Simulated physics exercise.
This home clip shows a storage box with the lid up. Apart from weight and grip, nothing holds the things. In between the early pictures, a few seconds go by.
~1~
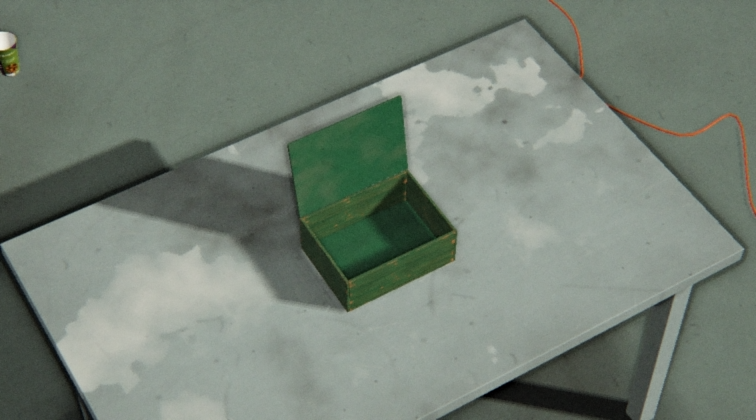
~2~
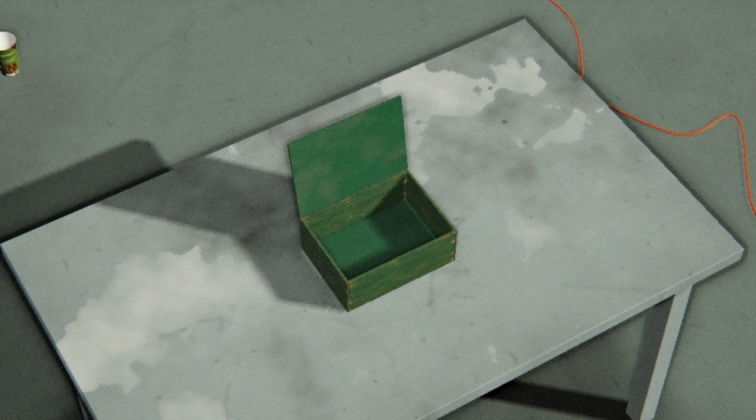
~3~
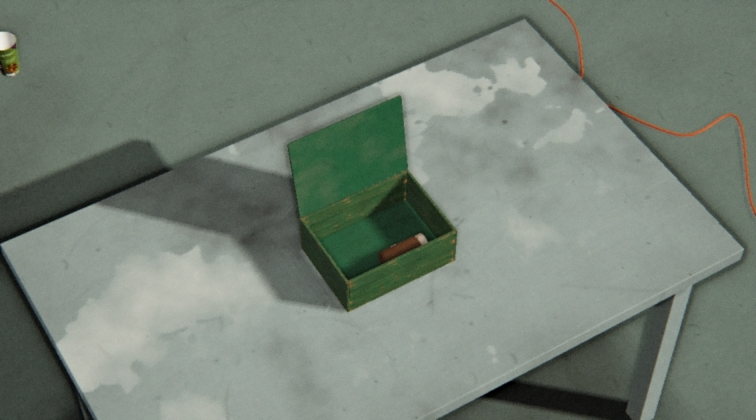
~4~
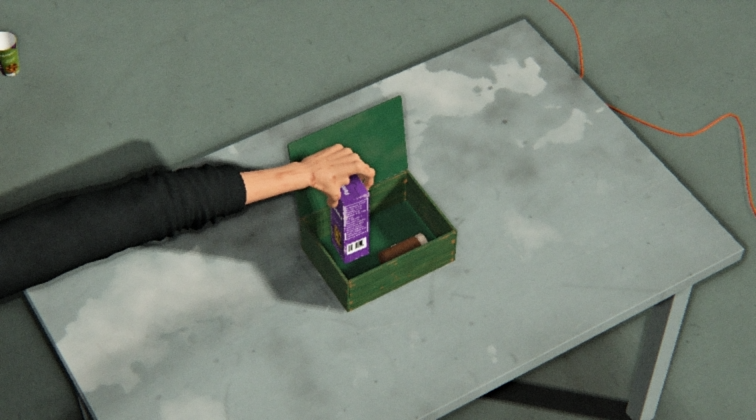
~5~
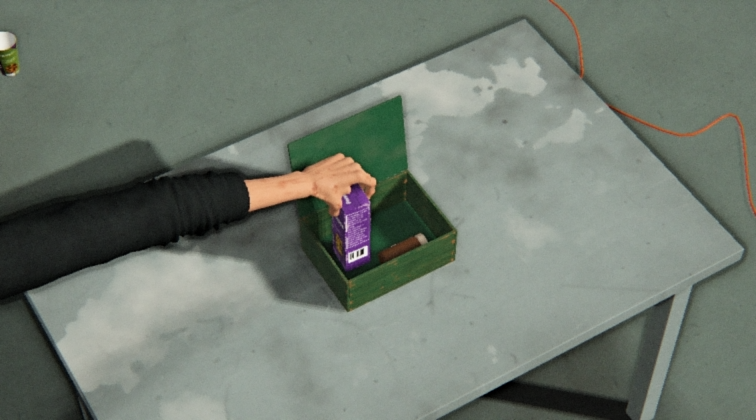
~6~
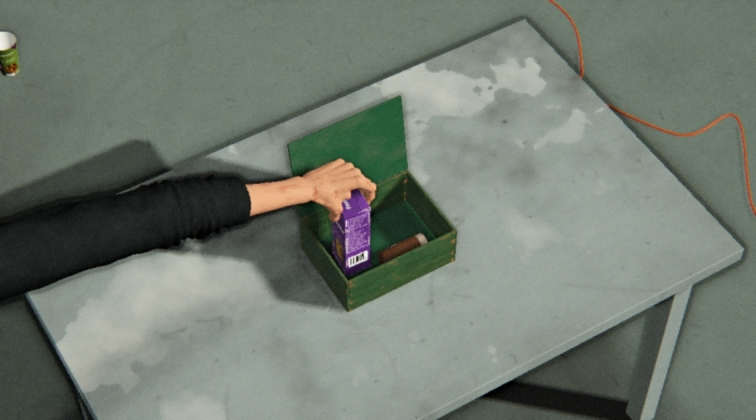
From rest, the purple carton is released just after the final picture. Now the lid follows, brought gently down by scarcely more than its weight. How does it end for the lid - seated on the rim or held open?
For the lid it ends held open.
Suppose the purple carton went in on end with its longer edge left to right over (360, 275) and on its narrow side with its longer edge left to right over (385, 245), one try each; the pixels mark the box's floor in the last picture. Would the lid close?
Result of try one: A gap remains; result of try two: No gap.
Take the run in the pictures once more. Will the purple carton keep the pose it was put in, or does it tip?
After all that, it keeps its set angle.
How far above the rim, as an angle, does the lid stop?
About 65°.
Then, 1.10 s past the last view, lid starting down.
Then, 1.40 s past the last view, lid 73° above the rim.
Then, 1.70 s past the last view, lid 63° above the rim.
Finally, lid 63° above the rim; both still in place. Final places as the last picture's camera would see them, purple carton near (351, 232).
